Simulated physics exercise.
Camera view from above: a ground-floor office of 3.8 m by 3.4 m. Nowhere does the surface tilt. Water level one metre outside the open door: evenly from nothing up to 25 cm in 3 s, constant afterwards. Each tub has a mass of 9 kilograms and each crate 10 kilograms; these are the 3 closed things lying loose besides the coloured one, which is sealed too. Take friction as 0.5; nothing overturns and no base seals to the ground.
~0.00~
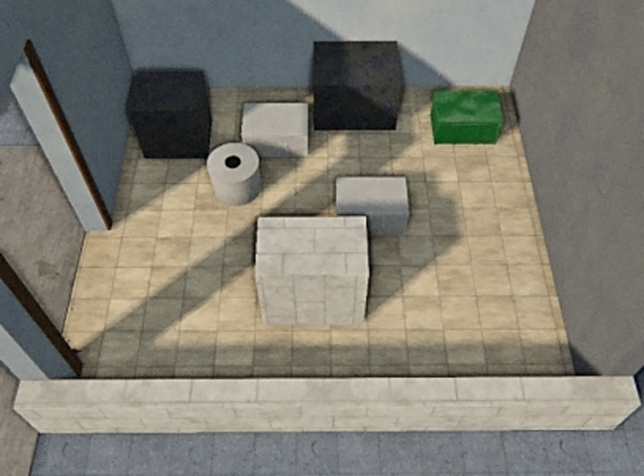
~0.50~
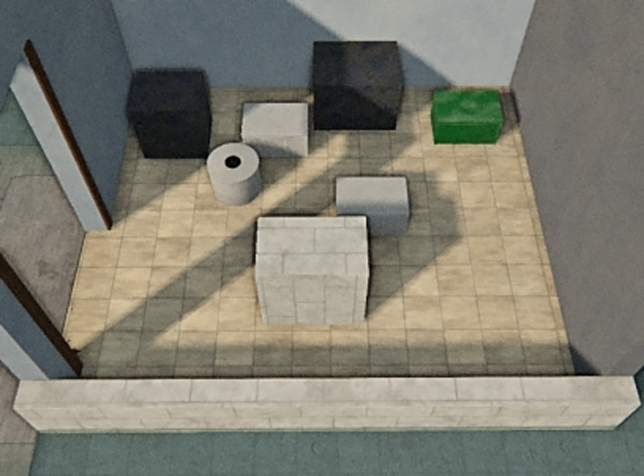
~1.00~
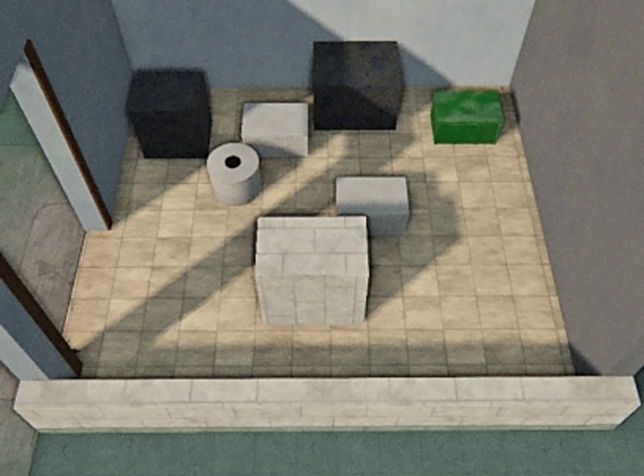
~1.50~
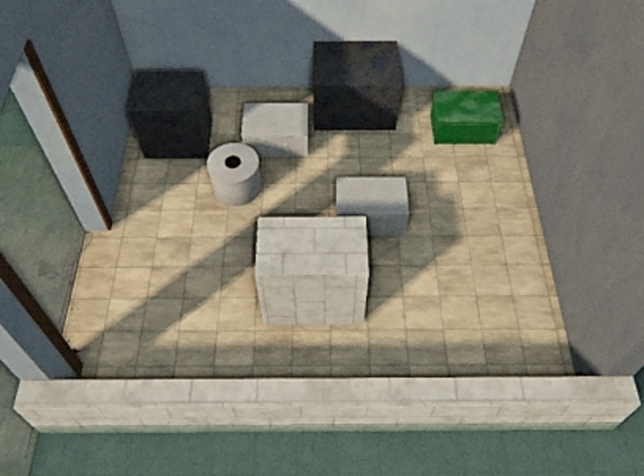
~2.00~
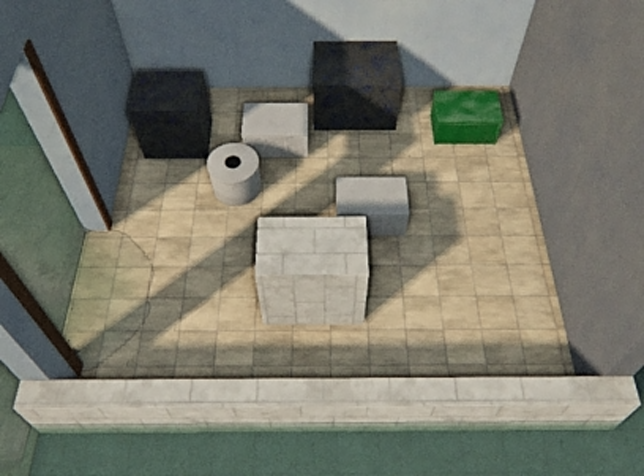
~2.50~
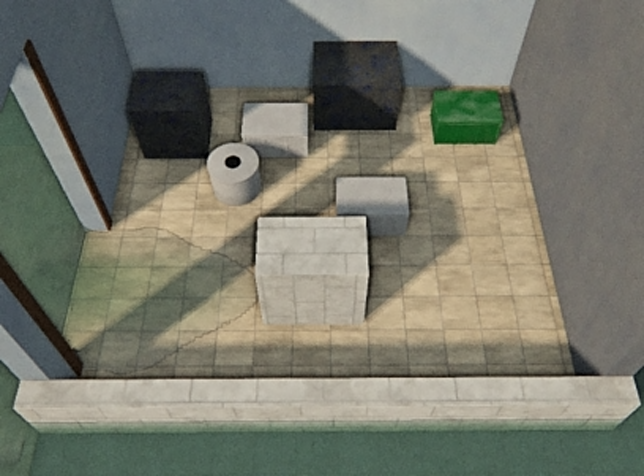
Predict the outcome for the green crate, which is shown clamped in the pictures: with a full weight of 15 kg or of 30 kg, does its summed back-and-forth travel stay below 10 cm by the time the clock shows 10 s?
Neither mass suffices.
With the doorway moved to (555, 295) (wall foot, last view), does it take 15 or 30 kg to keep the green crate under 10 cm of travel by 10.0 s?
So only the heavy mass does it.
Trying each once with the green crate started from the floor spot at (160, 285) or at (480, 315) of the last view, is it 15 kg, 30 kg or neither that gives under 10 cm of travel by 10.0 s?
In order: Both fall short; both fall short.
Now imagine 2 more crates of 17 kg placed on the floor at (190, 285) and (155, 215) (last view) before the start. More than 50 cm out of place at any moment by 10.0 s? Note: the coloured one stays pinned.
Those two come out over the line and inside the line, in that order.
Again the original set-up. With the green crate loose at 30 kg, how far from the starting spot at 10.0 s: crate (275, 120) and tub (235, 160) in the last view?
They sit 120 cm and 40 cm away, in the order given.
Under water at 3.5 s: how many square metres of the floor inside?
Roughly 4.0 m2.
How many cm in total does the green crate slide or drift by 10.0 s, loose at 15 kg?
120 cm in all.
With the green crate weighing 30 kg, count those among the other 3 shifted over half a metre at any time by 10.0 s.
Counting them up, I find 3.
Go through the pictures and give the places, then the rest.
In the first picture, the green crate at (468, 106) rests on the ground; 0.0 m2 under water; 0 of 4 have shifted.
In the second picture, the green crate at (468, 106), on the bottom; 0.0 m2 under water; 0 of 4 have shifted.
In the third picture, the green crate at (468, 106) rests on the ground; 0.0 m2 under water; 0 of 4 have shifted.
In the fourth picture, the green crate at (468, 106), on the bottom; 0.0 m2 under water; 0 of 4 have shifted.
In the fifth picture, the green crate at (468, 106), on the bottom; 0.4 m2 under water; 0 of 4 have shifted.
In the sixth picture, the green crate at (468, 106) rests on the ground; water covers 1.2 m2; 0 of 4 have shifted.
After 3.5 s the green crate would be 0 cm from its start with 15 kg and 0 cm from its start with 30 kg; 0 cm of water round it then.
After 4.5 s the green crate would be 0 cm from its start with 15 kg and 0 cm from its start with 30 kg; 2 cm of water round it then.
After 7.0 s the green crate would be 51 cm from its start with 15 kg and 15 cm from its start with 30 kg; 13 cm of water round it then.
After 10.0 s the green crate would be 38 cm from its start with 15 kg and 38 cm from its start with 30 kg; 20 cm of water round it then.
